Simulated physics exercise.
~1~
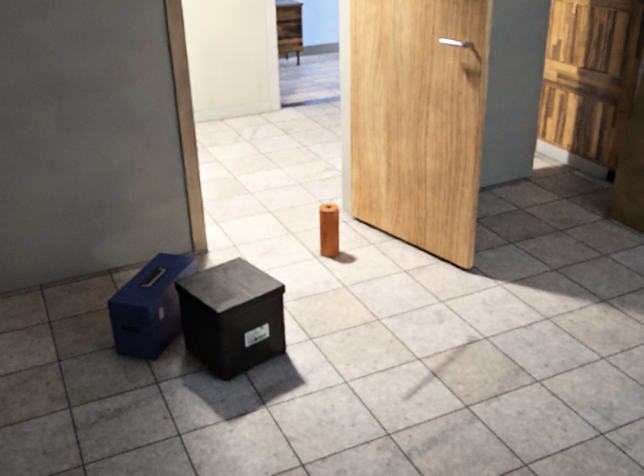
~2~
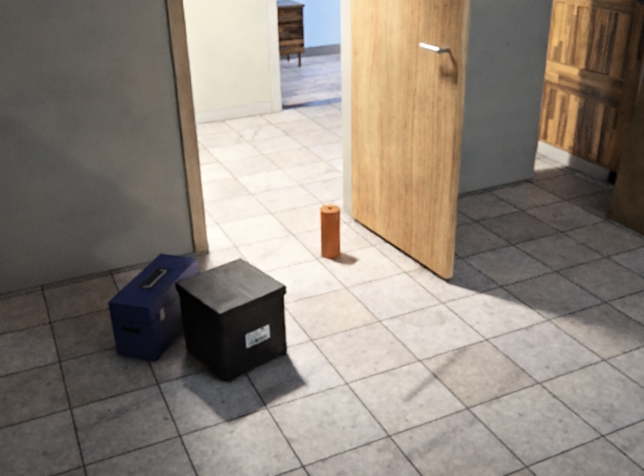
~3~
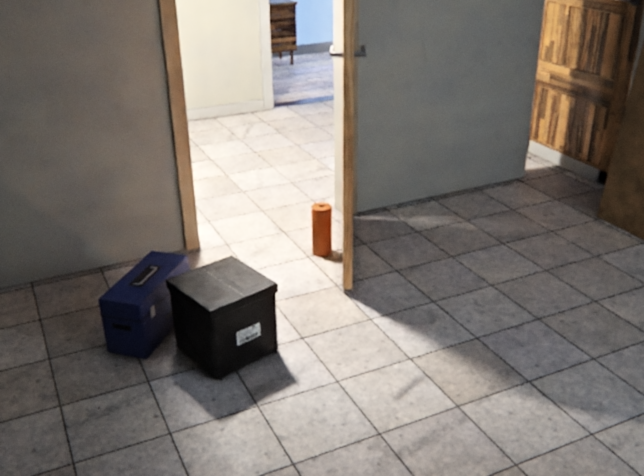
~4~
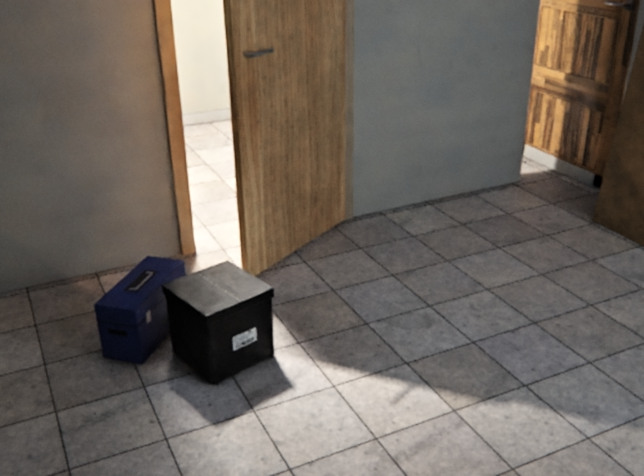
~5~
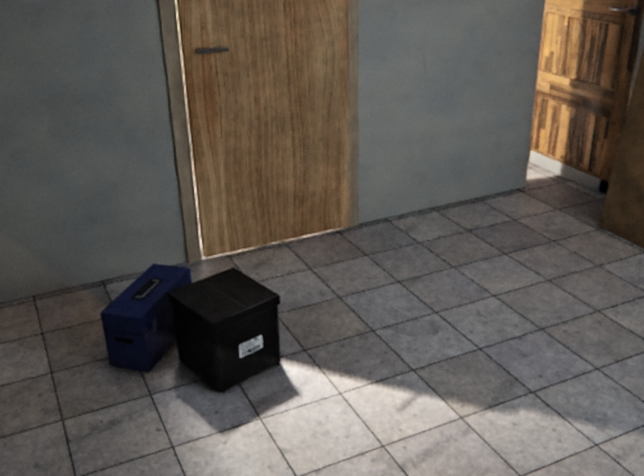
At the start, a wooden door stands wide open into a tiled room, with an orange roll upright on the floor near the doorway and a blue toolbox and a black tote to the left. The door begins to swing toward the doorway, while the roll stays upright. It keeps turning until it is seen nearly edge-on, right beside the roll. As the door swings further left, the roll disappears from view behind it, and the light on the floor narrows. Finally the door sits closed in its frame, with the toolbox and tote still in place.
